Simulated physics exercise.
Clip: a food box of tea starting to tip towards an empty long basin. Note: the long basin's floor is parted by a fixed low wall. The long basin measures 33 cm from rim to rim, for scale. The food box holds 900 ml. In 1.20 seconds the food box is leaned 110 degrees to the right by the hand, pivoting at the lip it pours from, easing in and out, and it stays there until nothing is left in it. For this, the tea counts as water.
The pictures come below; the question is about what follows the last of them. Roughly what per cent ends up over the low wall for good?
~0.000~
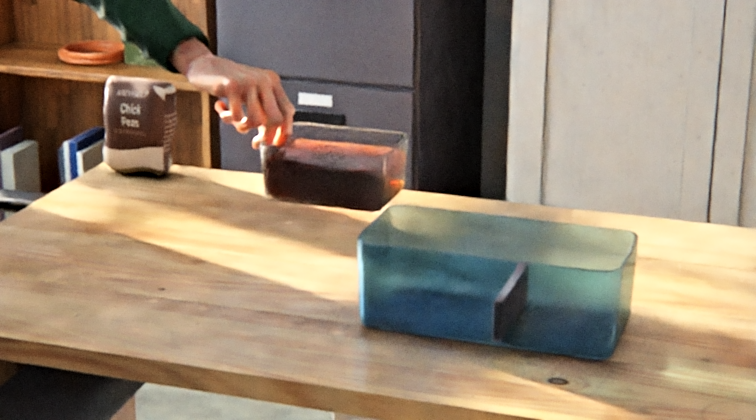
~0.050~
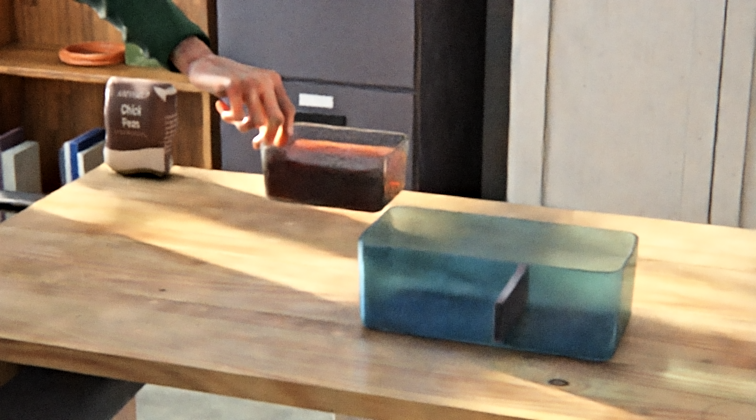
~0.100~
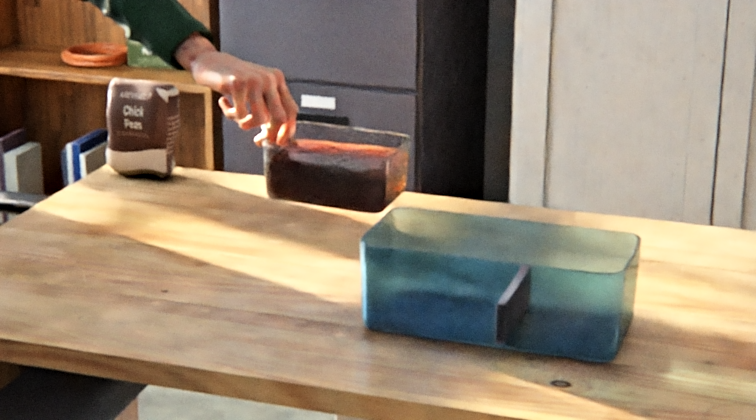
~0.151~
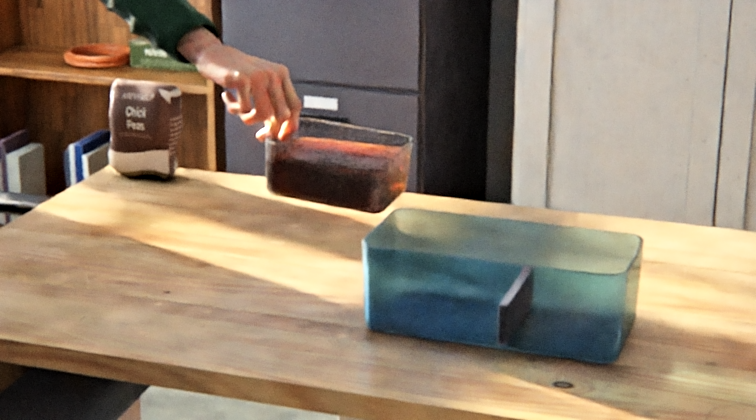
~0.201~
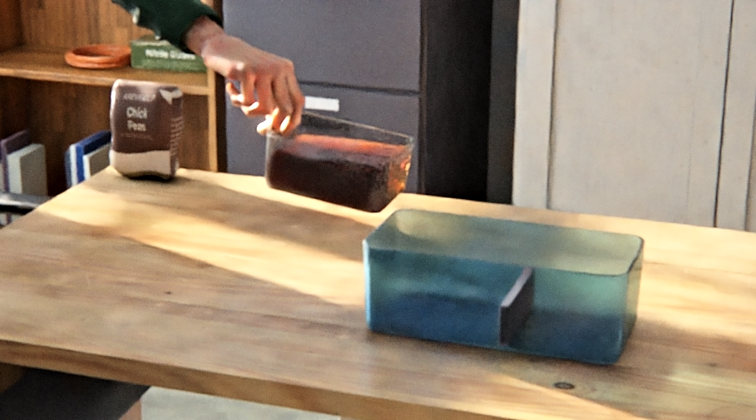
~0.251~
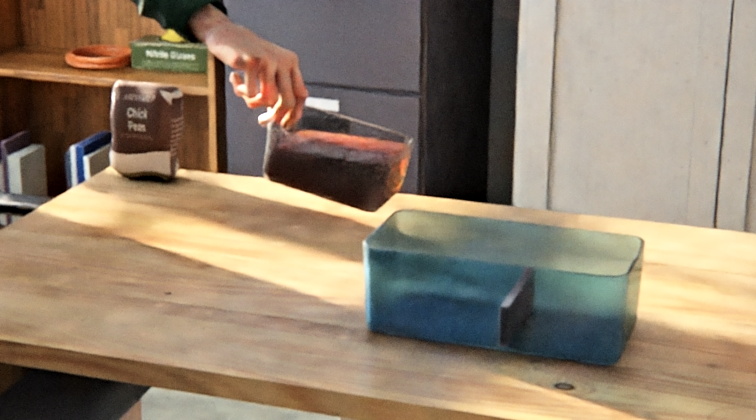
About 6 in every hundred.
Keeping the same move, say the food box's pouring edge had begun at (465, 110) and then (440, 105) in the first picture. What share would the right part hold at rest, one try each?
85 in a hundred, followed by 65 in a hundred.
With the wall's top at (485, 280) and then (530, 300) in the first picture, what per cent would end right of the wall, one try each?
Result: 40 per cent, then 20 per cent.
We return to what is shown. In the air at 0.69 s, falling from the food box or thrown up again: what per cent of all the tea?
I'd put it at about 38 percent.
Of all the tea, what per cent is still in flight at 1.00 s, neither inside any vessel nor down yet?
Near 10 percent.
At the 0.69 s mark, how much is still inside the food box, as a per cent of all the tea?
At that time about 48 in a hundred parts are still held.
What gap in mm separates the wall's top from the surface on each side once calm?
On the left it's about 24 mm; on the right, about 52 mm.
Then, 0.69 s in, the tilt is 67° and 49 per cent is still to pour, 13 is left of the wall and 0 right of it.
Then, 1.00 s in, the tilt is 103° and 7 per cent is still to pour, 78 is left of the wall and 2 right of it.
Then, 1.34 s in, the tilt is 110° and 0 per cent is still to pour, 88 is left of the wall and 3 right of it.
Then, 1.70 s in, the tilt is 110° and 0 per cent is still to pour, 85 is left of the wall and 6 right of it.
Finally, 85 per cent lies left of the wall, 6 right of it and 9 outside.
